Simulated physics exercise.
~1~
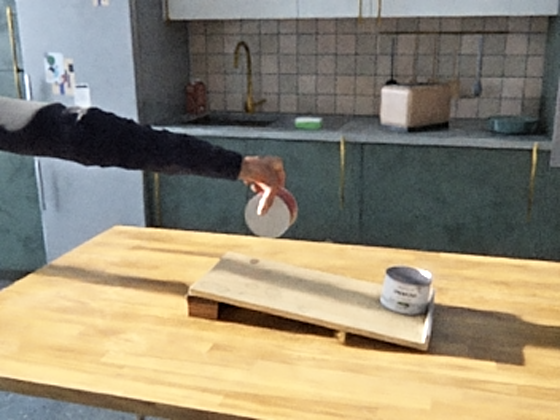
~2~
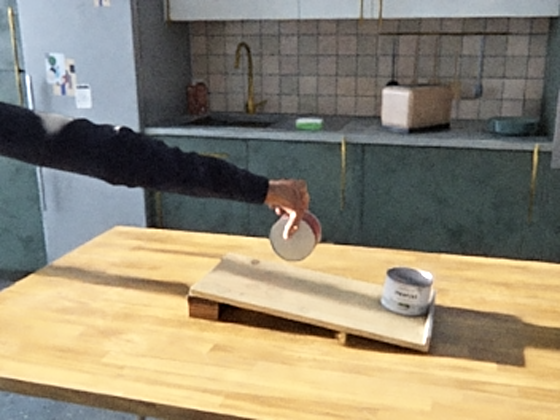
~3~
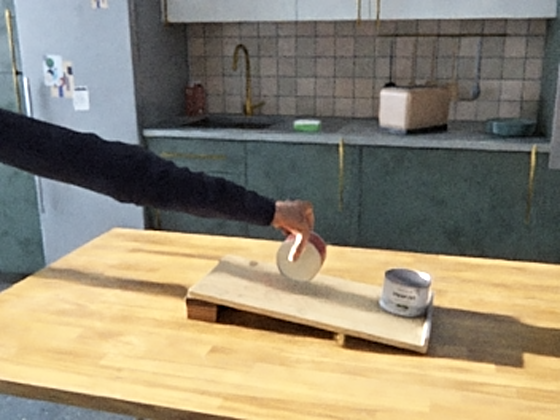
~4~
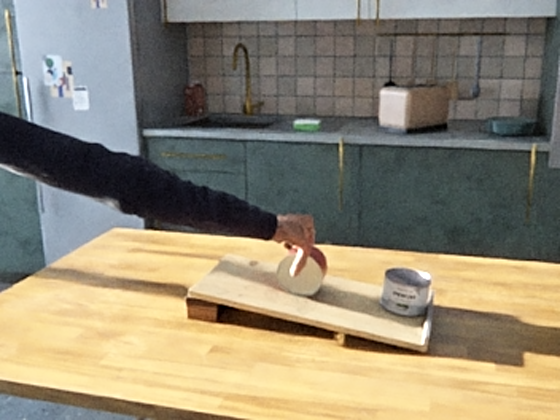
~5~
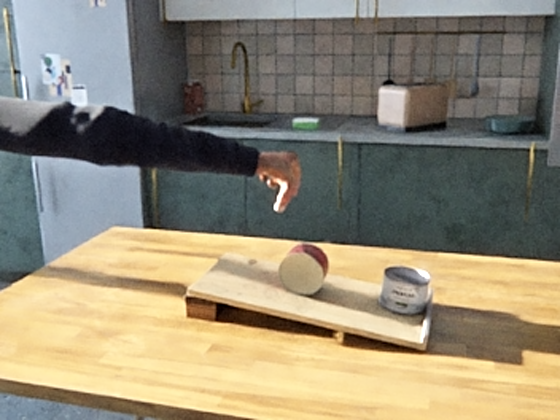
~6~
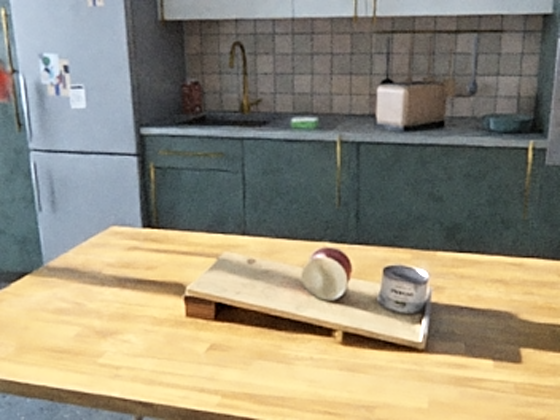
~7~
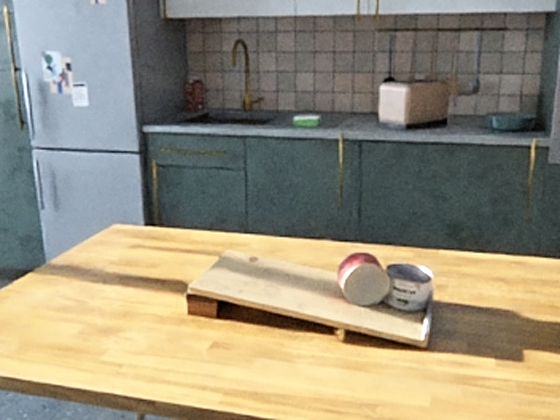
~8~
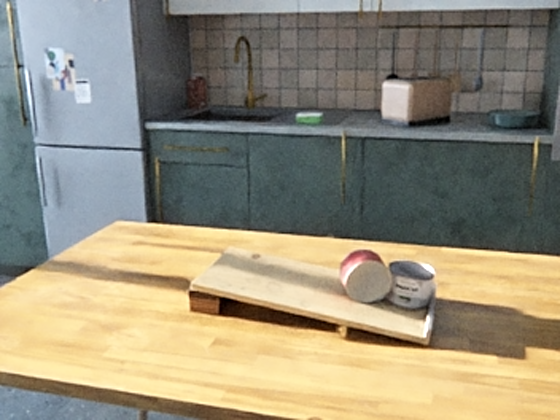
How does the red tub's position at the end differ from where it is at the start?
At the start the red tub is held in a hand above the board. At the end it lies on the board, lower and farther to the right, against the white tub.
